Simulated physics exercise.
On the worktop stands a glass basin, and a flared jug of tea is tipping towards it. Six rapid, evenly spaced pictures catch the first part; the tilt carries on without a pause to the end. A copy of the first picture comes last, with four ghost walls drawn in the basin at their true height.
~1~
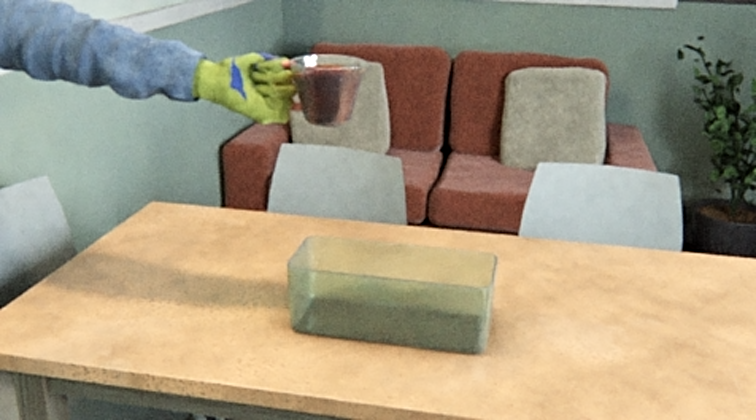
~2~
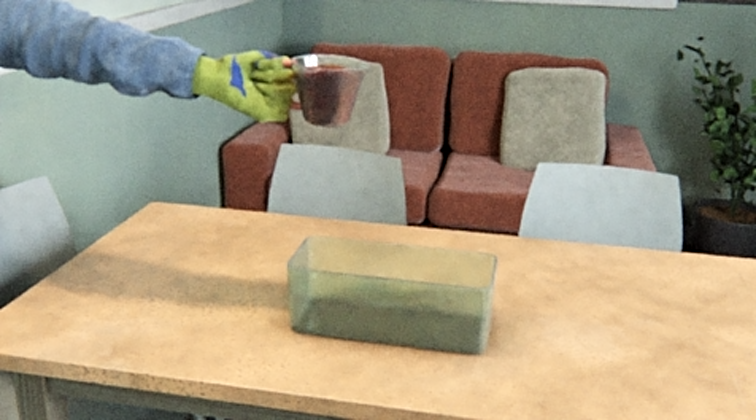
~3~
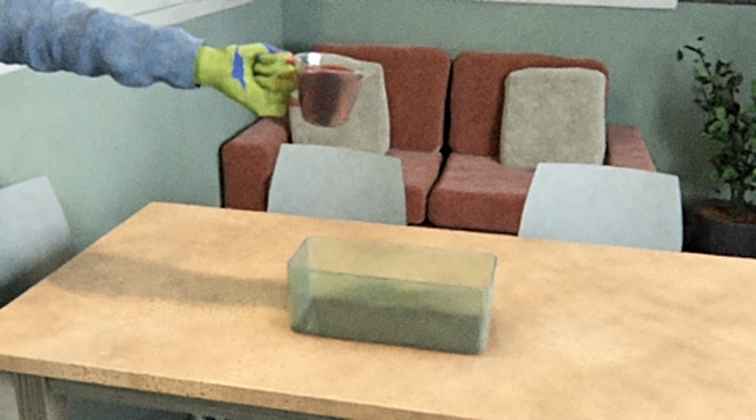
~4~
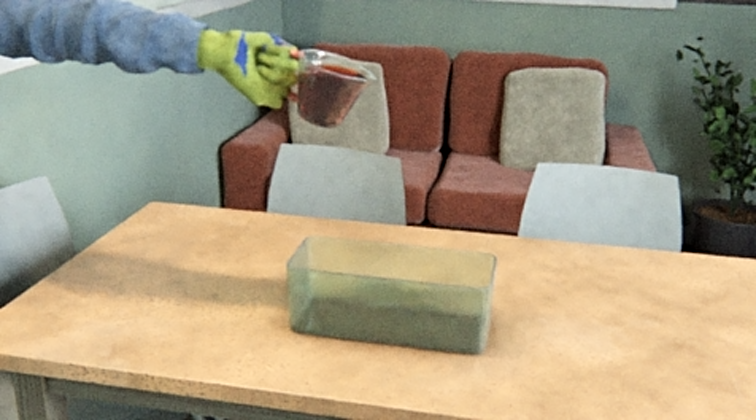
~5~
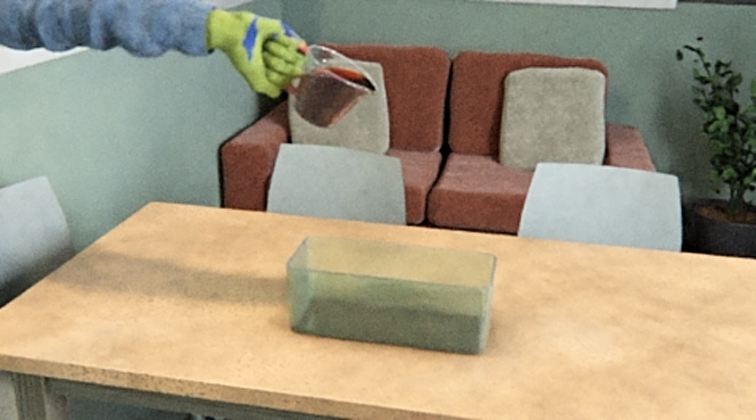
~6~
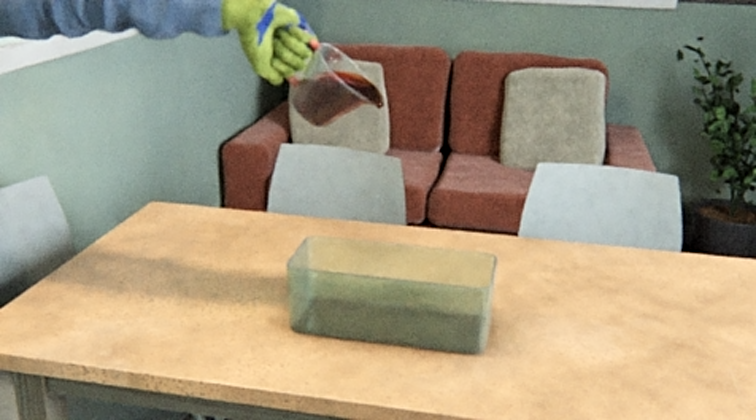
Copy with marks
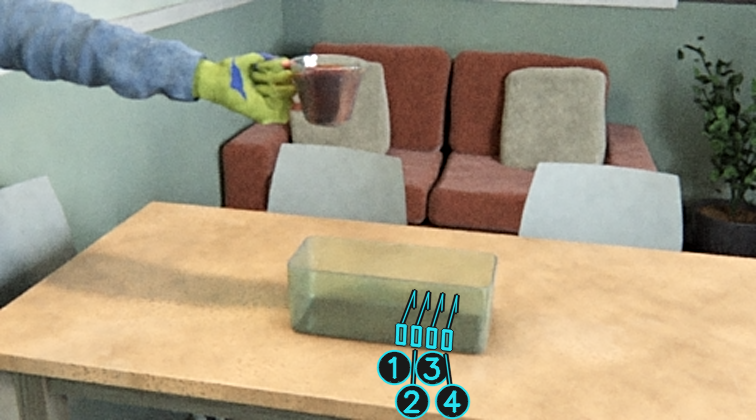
On a wooden table in a room with a red sofa, a green-gloved hand held a clear jug of reddish-brown liquid above a glass basin, then gradually tilted it rightward until the liquid reached the lip.
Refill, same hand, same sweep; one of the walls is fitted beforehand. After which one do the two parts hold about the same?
1 is best.
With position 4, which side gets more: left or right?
The left side.
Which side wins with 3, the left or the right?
The left one.
On the marked copy, 1 at (400, 348); 2 at (415, 350); 3 at (430, 352); 4 at (445, 354).
If 1 is chosen, about 49 % ends left of the wall and 42 % right of it; 8 % is lost outside.
If 2 is chosen, about 69 % ends left of the wall and 22 % right of it; 9 % is lost outside.
If 3 is chosen, about 76 % ends left of the wall and 11 % right of it; 12 % is lost outside.
If 4 is chosen, about 76 % ends left of the wall and 15 % right of it; 9 % is lost outside.
